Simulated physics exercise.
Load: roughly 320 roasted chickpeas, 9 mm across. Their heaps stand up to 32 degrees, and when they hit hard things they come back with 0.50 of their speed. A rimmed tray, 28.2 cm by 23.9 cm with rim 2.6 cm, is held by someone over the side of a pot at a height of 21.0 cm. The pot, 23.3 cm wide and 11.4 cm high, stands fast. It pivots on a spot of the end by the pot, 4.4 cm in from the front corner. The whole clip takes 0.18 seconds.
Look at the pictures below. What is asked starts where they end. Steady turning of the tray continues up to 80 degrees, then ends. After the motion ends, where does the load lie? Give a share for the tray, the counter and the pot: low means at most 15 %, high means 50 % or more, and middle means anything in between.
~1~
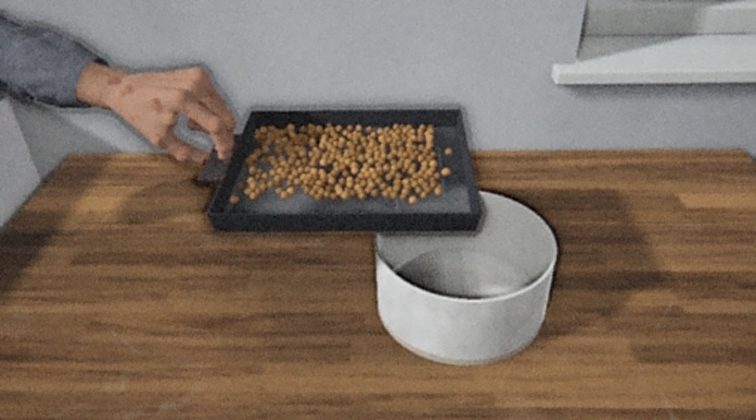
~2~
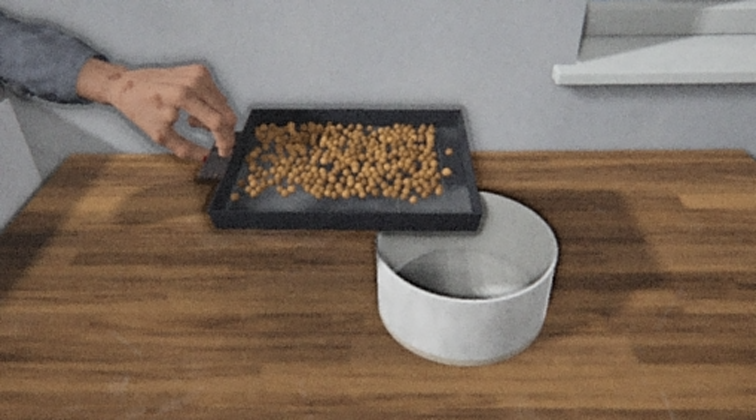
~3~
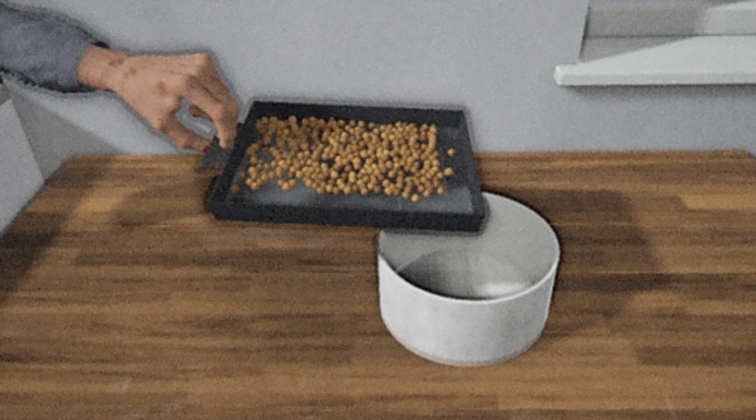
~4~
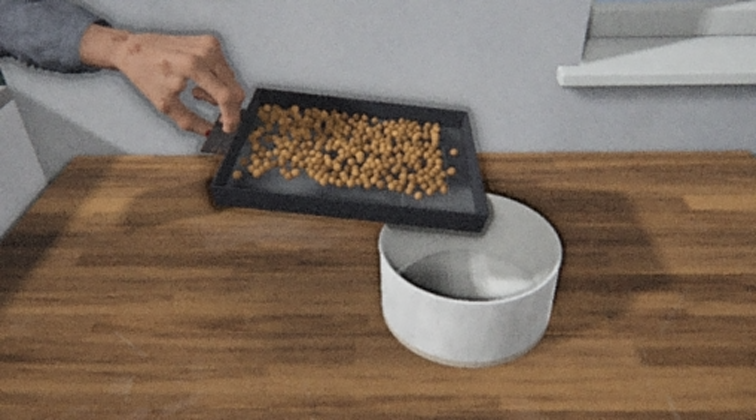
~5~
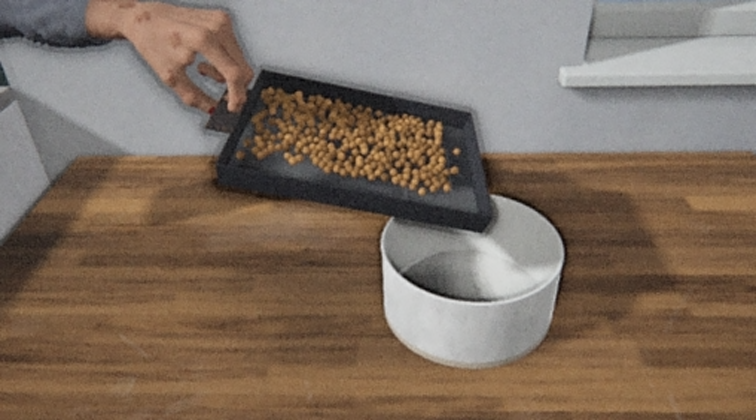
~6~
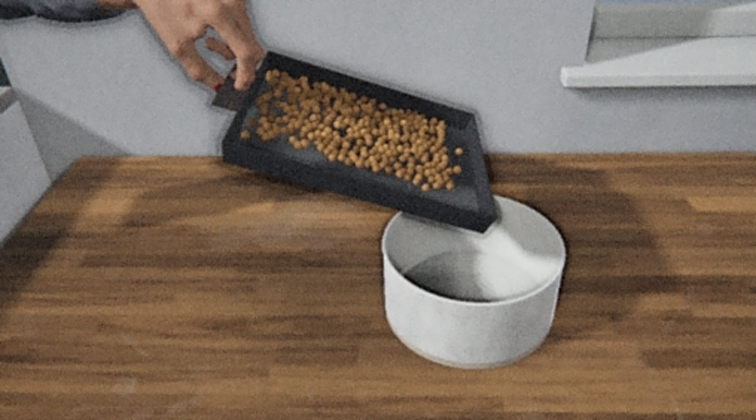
Shares: Tray middle, counter middle, pot middle.
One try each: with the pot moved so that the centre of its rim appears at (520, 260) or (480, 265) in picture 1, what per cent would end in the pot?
Estimates: 40 in a hundred and 25 in a hundred.
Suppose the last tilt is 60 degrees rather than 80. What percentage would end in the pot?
I'd expect some 15 per cent in the pot.
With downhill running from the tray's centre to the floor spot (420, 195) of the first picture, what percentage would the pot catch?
Something like 10 in a hundred.
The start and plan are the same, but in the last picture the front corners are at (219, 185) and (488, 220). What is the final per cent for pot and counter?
You'd end with pot at 10 and counter at 65.
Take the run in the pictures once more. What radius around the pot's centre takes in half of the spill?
I'd say close to 28 centimetres.
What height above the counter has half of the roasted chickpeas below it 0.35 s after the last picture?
Around 26 cm up.
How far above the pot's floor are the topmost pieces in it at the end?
Close to 1.5 cm up.
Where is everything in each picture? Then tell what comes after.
Tray tilt 0 degrees, front corners at (212, 212) and (477, 211); middle of the pieces at (347, 157); pot at (464, 239), in the first picture.
Tray tilt 1 degrees, front corners at (212, 209) and (478, 211); middle of the pieces at (348, 156), in the second picture.
Tray tilt 3 degrees, front corners at (213, 200) and (481, 212), lowest corner right back; middle of the pieces at (349, 152), in the third picture.
Tray tilt 8 degrees, front corners at (216, 184) and (485, 213), lowest corner right back; middle of the pieces at (352, 145), in the fourth picture.
Tray tilt 13 degrees, front corners at (221, 163) and (489, 214), lowest corner right back; middle of the pieces at (356, 136), in the fifth picture.
Tray tilt 19 degrees, front corners at (228, 140) and (493, 215), lowest corner right back; middle of the pieces at (361, 126); pot at (472, 242), in the sixth picture.
Then, 0.21 s after the last picture, tilt 51 degrees; the tray holds 100 %, the pot 0 %.
Then, 0.35 s after the last picture, tilt 72 degrees; the tray holds 100 %, the pot 0 %.
Then, 0.61 s after the last picture, tilt 80 degrees; the tray holds 40 %, the pot 25 %.
In the end, tray 40 %, counter 25 %, pot 35 %.
